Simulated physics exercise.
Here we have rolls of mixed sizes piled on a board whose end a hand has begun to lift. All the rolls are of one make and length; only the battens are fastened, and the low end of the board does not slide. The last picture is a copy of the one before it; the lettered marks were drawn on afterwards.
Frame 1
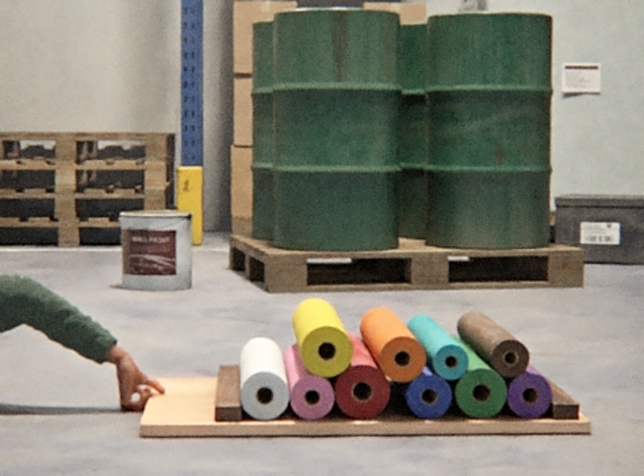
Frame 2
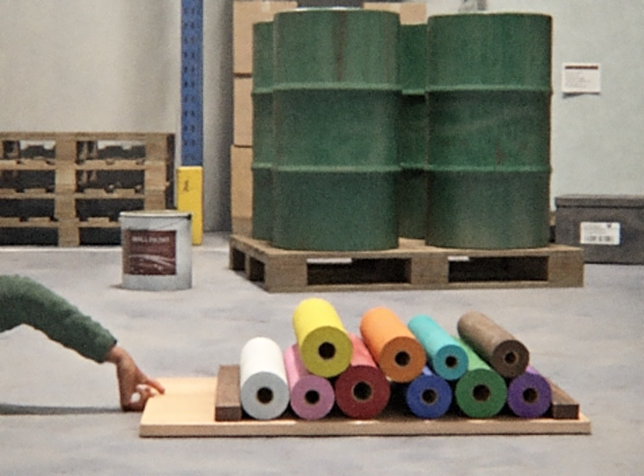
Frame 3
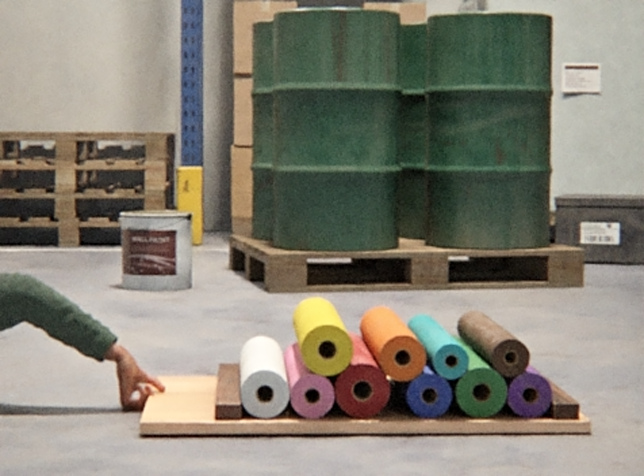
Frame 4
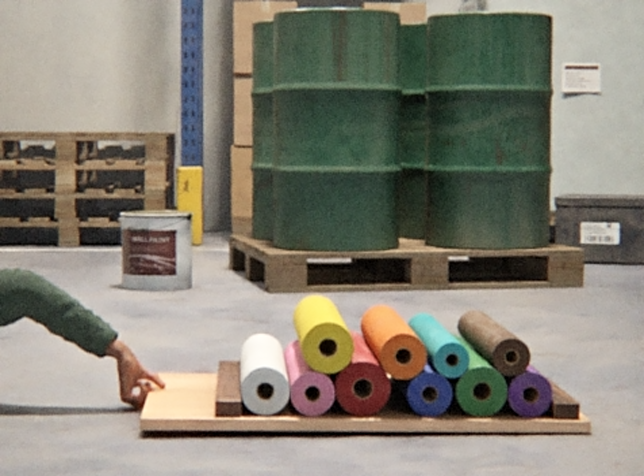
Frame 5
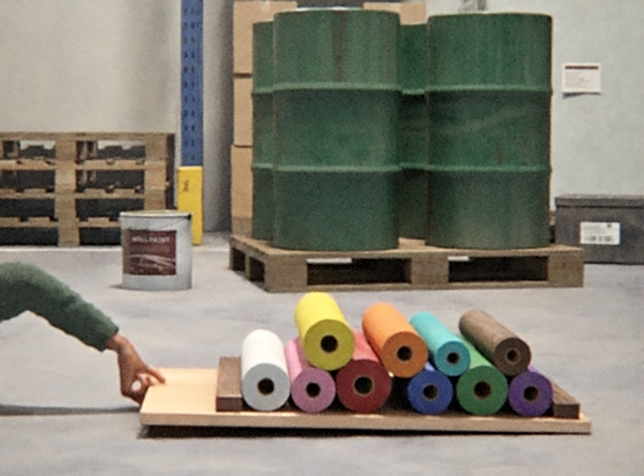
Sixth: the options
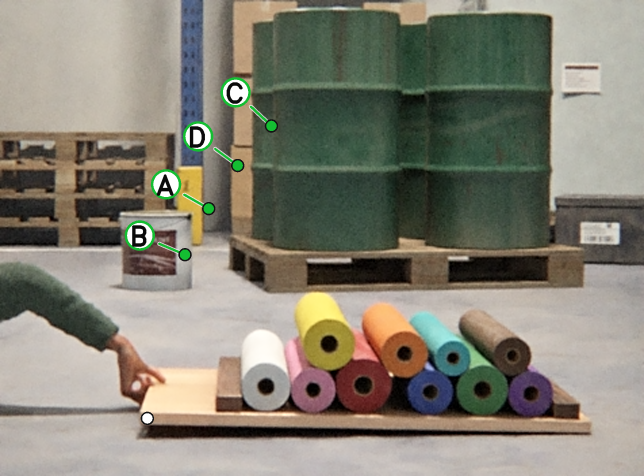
In a warehouse, a hand slightly raises the left end of a board holding colourful rolls.
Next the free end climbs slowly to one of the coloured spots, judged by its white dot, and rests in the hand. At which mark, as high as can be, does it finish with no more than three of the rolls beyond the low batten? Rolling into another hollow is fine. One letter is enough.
It can be raised to D.
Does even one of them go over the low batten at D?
Yes.
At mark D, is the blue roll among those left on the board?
Yes.
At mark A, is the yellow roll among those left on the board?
The yellow roll: Yes.
On the marked copy, A at (209, 209); B at (185, 255); C at (271, 126); D at (238, 166); the white dot at (148, 418).
Taking D. A third of the way, board at 20°.
Two thirds of the way, board at 36°.
When it is over, board at 36°, three over the low batten (turquoise, orange, brown).
As for the rest, A three over the low batten (turquoise, orange, brown); B none over the low batten; C eight over the low batten.
